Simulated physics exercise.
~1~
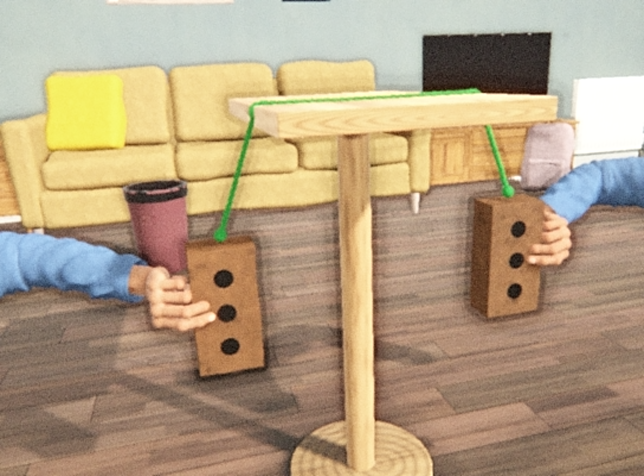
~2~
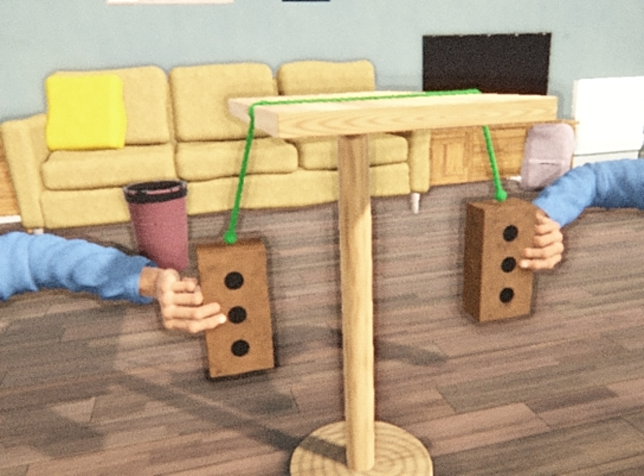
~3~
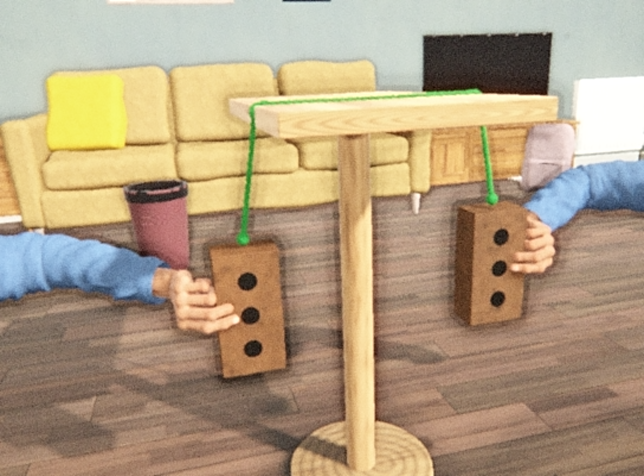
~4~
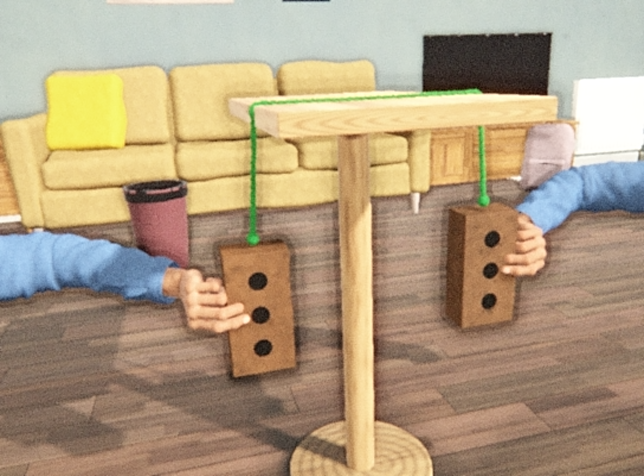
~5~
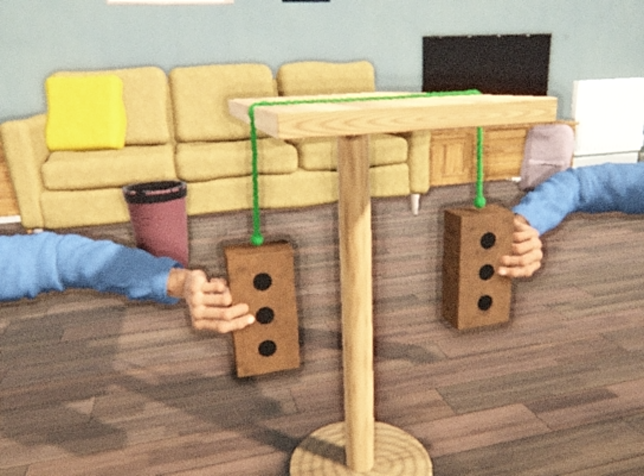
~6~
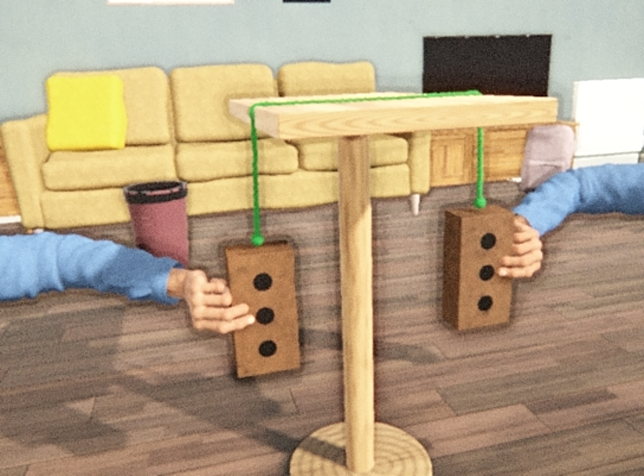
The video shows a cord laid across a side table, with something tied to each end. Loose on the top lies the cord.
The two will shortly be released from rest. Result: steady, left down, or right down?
Heads up, it's about to do nothing at all.
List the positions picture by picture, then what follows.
The first frame shows left brick (225, 305); right brick (506, 255); cord over the top (369, 98).
The second frame shows left brick (235, 307); right brick (498, 259).
The third frame shows left brick (248, 308); right brick (489, 263).
The fourth frame shows left brick (258, 307); right brick (481, 265).
The fifth frame shows left brick (262, 308); right brick (477, 266).
The sixth frame shows left brick (262, 308); right brick (477, 267); cord over the top (369, 100).
Then, 0.42 s on from there, left brick still level near (269, 307); right brick still level near (472, 268).
Then, 0.96 s on from there, left brick still level near (264, 308); right brick still level near (476, 267).
Then, 1.50 s on from there, left brick still level near (269, 307); right brick still level near (471, 268).
In the end, left brick still level near (270, 307); right brick still level near (473, 268). The cord stays as it is.
